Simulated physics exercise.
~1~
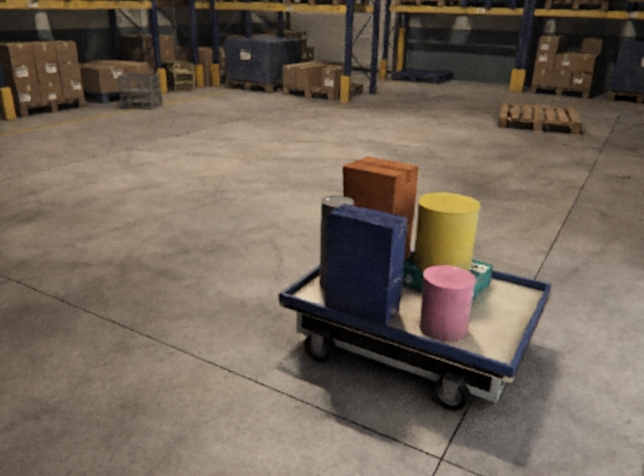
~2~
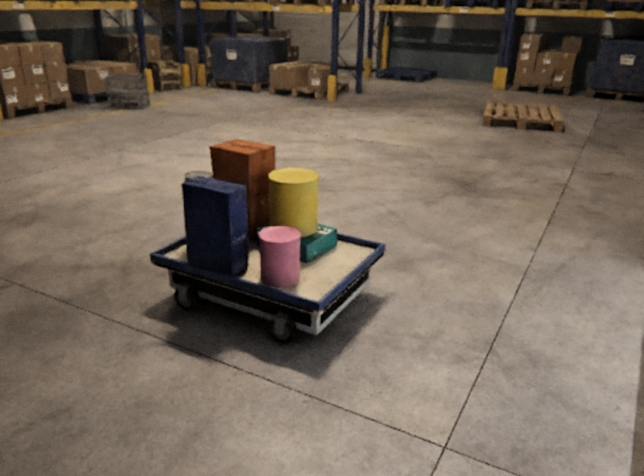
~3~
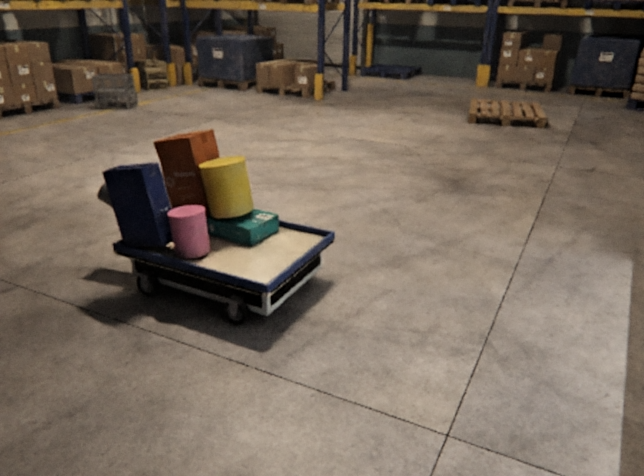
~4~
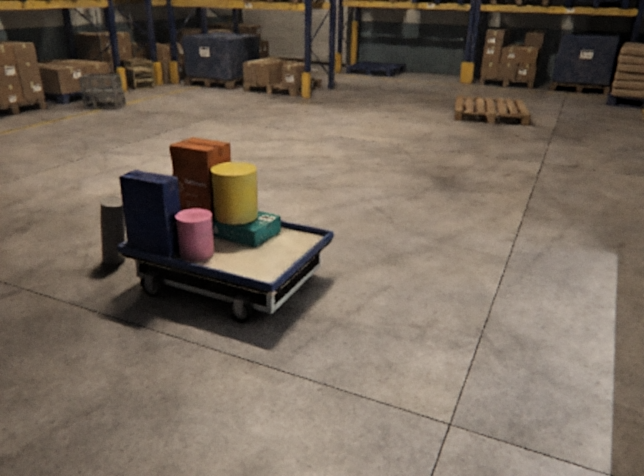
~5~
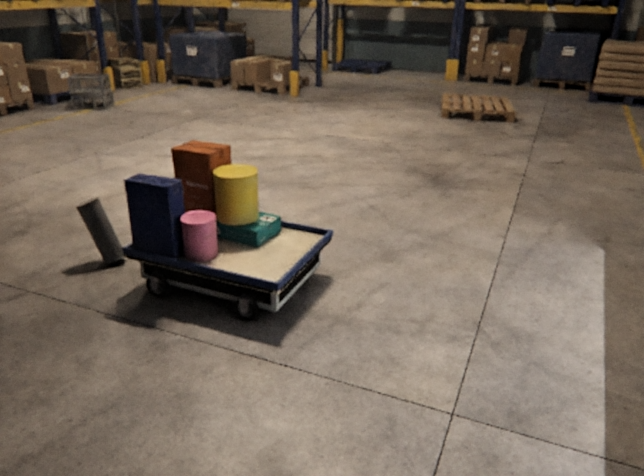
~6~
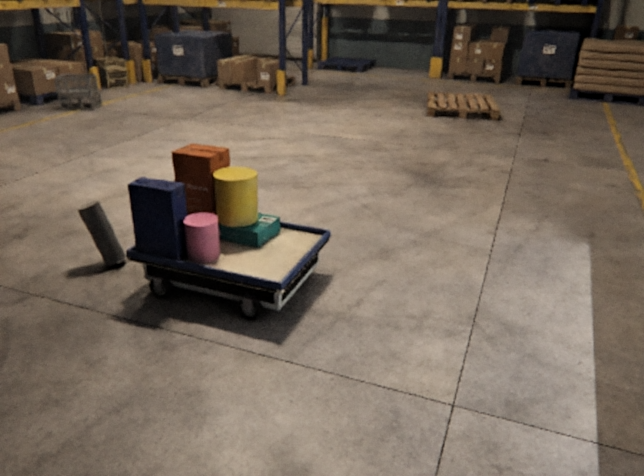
On a warehouse floor, a loaded cart rolled left and stopped, its boxes and pails tilting before settling back while the grey canister dropped off the left end, ending up slanted on the floor beside the cart with everything else still aboard.
